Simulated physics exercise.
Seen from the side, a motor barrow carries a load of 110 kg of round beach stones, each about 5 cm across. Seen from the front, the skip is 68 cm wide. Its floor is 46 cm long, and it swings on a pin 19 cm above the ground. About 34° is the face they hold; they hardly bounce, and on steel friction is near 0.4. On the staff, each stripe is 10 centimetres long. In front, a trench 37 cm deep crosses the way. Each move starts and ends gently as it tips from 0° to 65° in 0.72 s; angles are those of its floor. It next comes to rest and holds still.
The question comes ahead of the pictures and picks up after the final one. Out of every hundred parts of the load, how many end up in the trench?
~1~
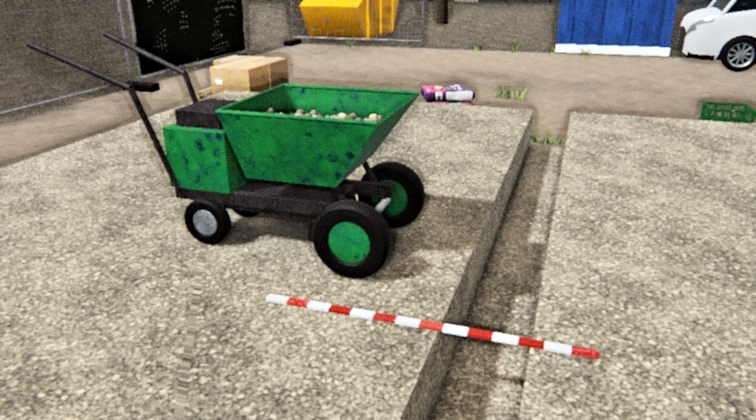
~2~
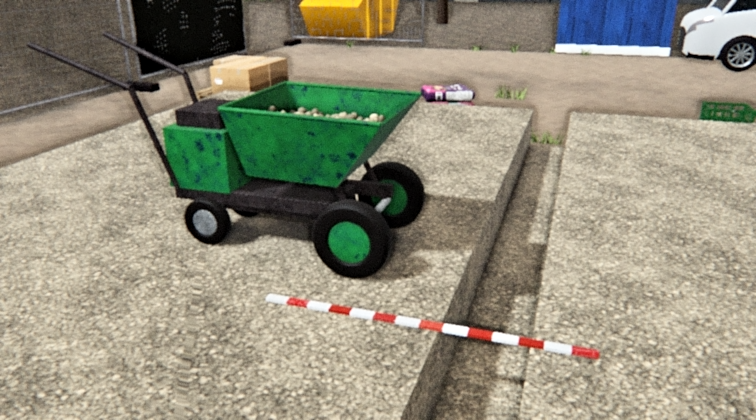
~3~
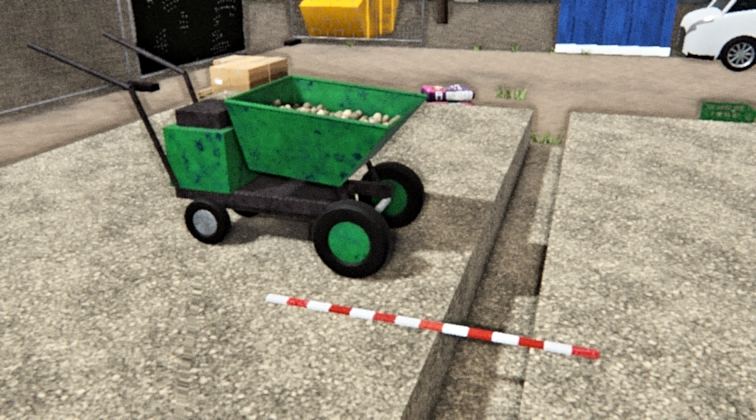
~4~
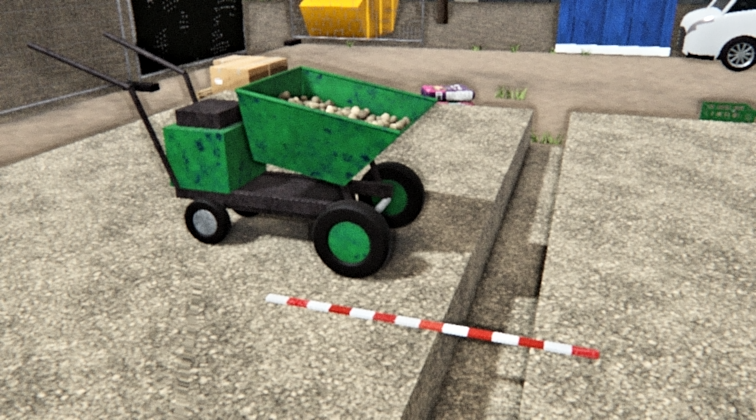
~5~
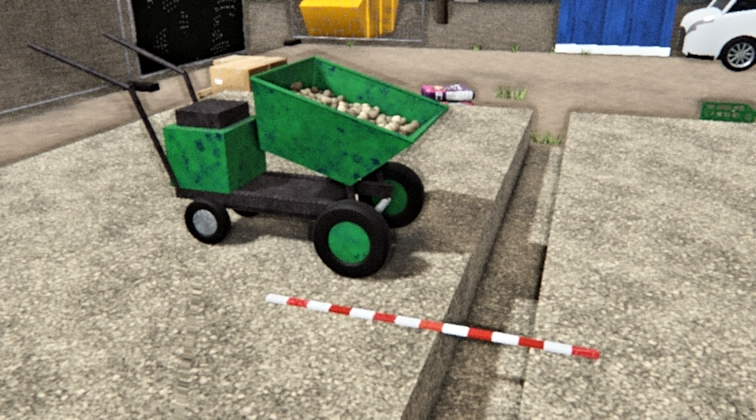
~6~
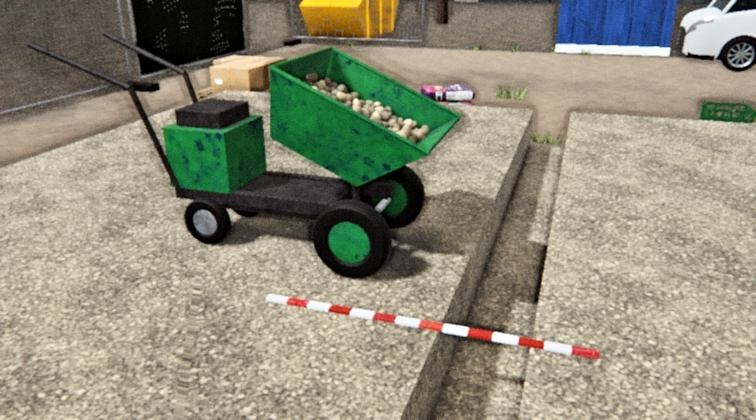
Close to 65 in a hundred.
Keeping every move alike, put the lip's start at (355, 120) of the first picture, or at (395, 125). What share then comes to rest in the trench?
From the first spot near 85, from the second near 50 per cent.
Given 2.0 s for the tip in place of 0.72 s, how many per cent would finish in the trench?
In that case some 90 per cent.
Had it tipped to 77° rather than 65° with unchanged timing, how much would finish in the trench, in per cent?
Close to 60 per cent then.
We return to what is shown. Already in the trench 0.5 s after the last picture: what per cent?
15 per cent, give or take.
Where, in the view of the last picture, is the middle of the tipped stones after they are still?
Somewhere near pixel (525, 320).
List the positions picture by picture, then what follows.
The first picture shows lip at (378, 124), floor tilted 0°, highest stones at (304, 117).
The second picture shows lip at (380, 125), floor tilted 1°, highest stones at (299, 115).
The third picture shows lip at (388, 128), floor tilted 5°, highest stones at (298, 110).
The fourth picture shows lip at (400, 133), floor tilted 10°, highest stones at (303, 103).
The fifth picture shows lip at (414, 142), floor tilted 17°, highest stones at (309, 95).
In the sixth picture, the skip is at 24°, its lip at (428, 153); the top of the load is at (320, 85).
Then, 0.2 s after the last picture the floor is at 55°, 100 % in the skip; the foremost stones are at (454, 187).
Then, 0.5 s after the last picture the floor is at 65°, 86 % in the skip, 14 % in the trench; the foremost stones are at (538, 252).
Then, 0.9 s after the last picture the floor is at 65°, 37 % in the skip, 29 % in the trench, 34 % past the trench; the foremost stones are at (685, 299).
Then, 2.8 s after the last picture the floor is at 65°, 0 % in the skip, 65 % in the trench, 35 % past the trench; the foremost stones are past the picture's edge.
